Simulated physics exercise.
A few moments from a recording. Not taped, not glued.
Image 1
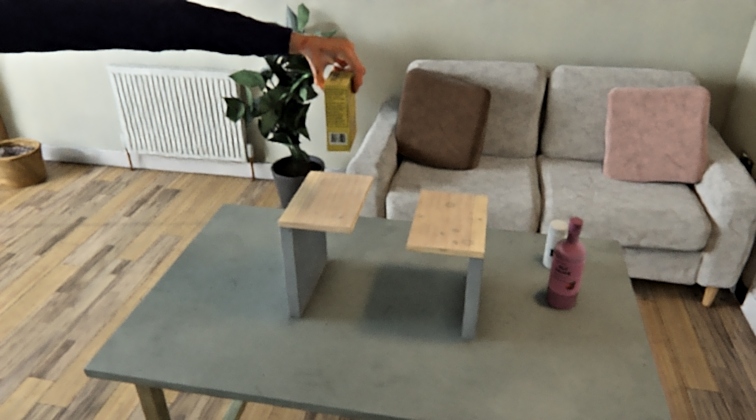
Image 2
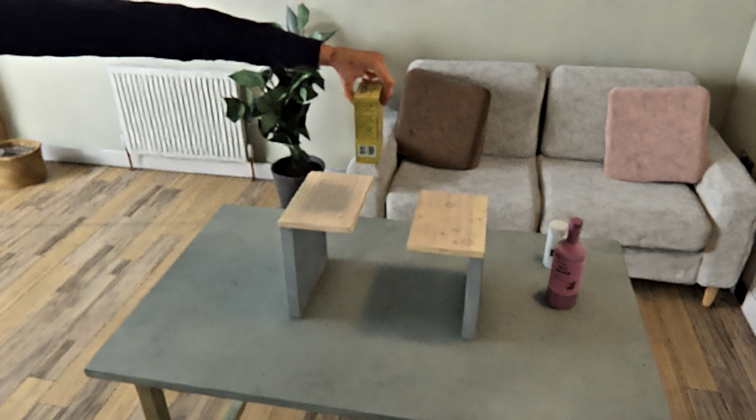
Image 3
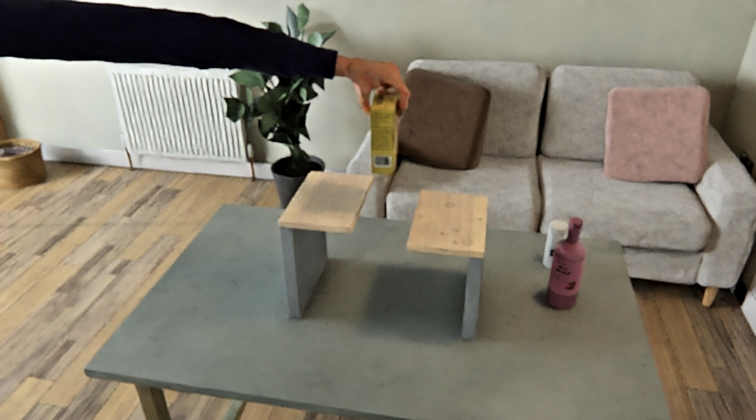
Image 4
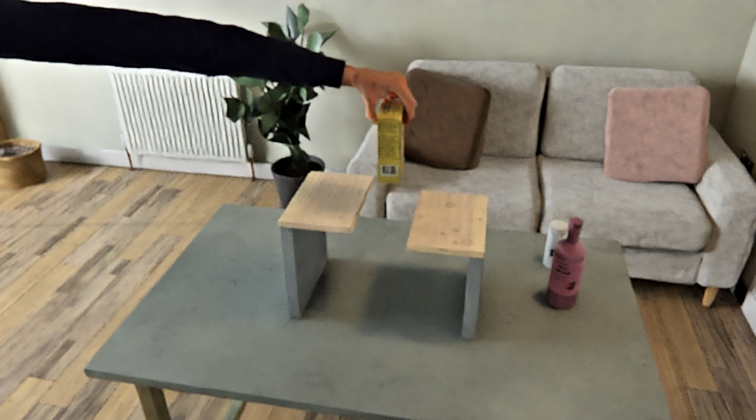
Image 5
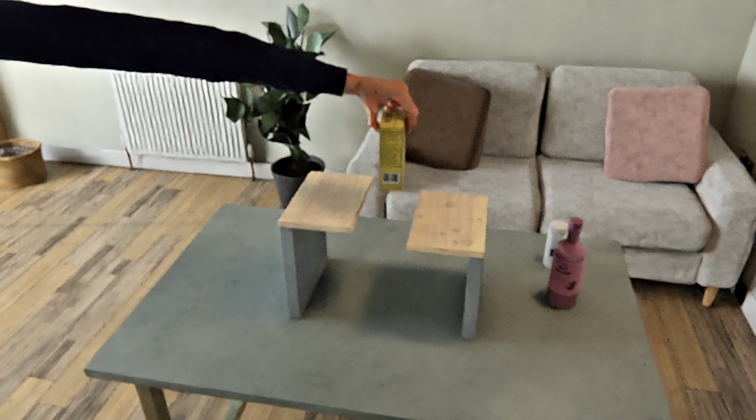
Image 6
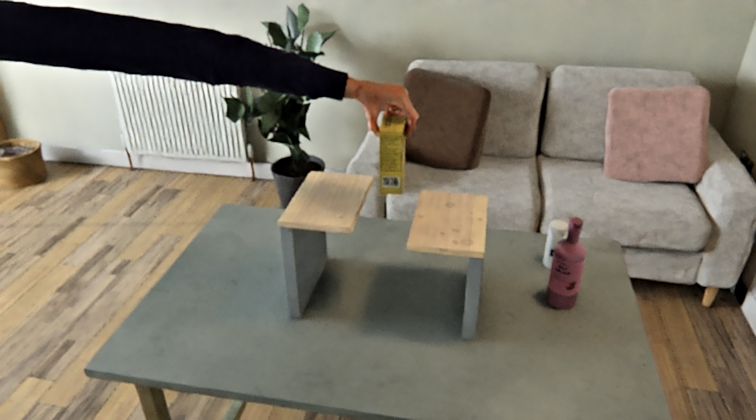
In a living room, a hand holding a yellow packet moves it slightly right and down above a table with two wooden-topped stands, then keeps it nearly still over the gap between them, while a pink bottle stays at right.
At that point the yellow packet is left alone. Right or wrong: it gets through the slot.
Right.
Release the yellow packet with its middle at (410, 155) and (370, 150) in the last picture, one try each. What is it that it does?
On try one it slips past, and on try two it slips past.
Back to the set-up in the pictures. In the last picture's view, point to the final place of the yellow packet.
The object ends up somewhere near (392, 272).
Then, 0.20 s past the last view, yellow packet displaced a little near (393, 173).
Then, 0.30 s past the last view, yellow packet displaced well along near (393, 231).
Then, 0.40 s past the last view, yellow packet displaced well along near (392, 269).
Finally, moved from the start, yellow packet; the other 2 still in place. Final places as the last picture's camera would see them, yellow packet near (392, 273). The packet drops through.
